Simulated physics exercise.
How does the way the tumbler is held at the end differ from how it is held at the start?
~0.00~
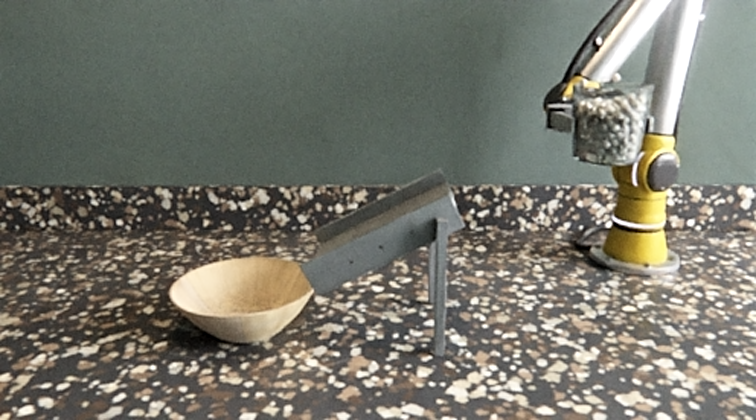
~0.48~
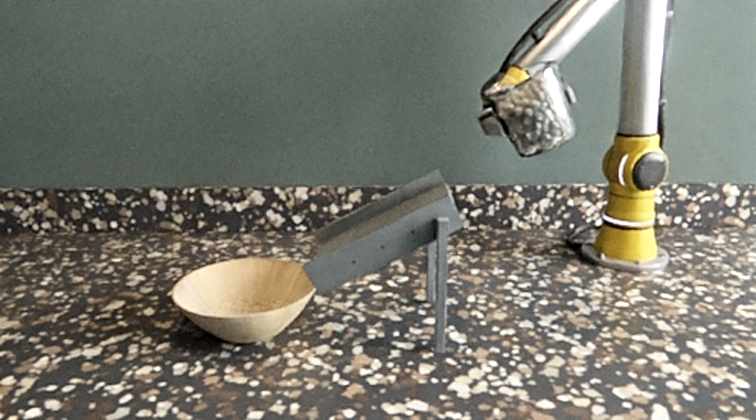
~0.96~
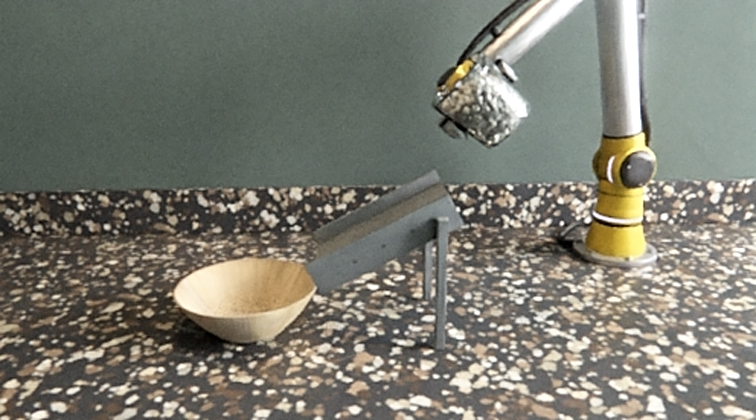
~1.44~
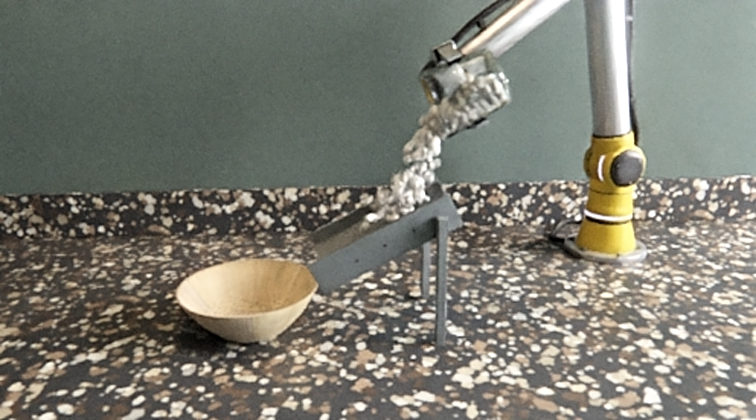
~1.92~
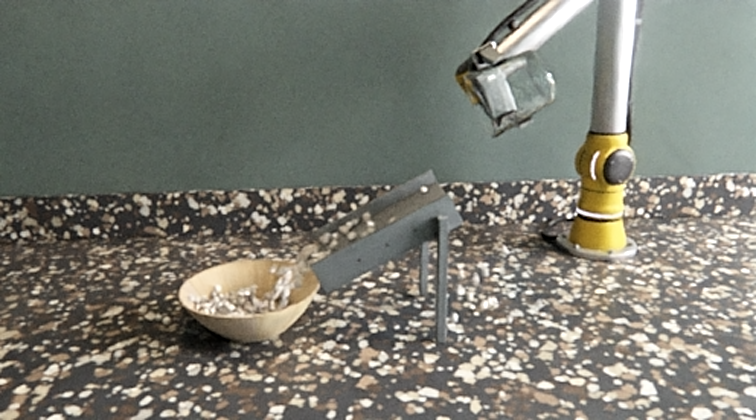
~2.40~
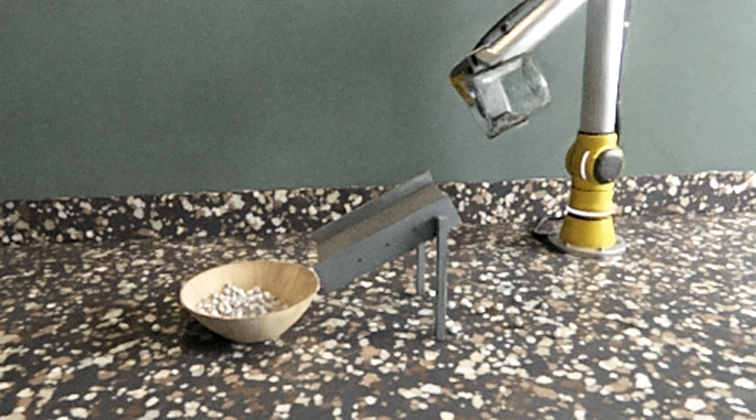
At the start the robot arm holds the tumbler upright, while at the end it holds it tipped over on its side.
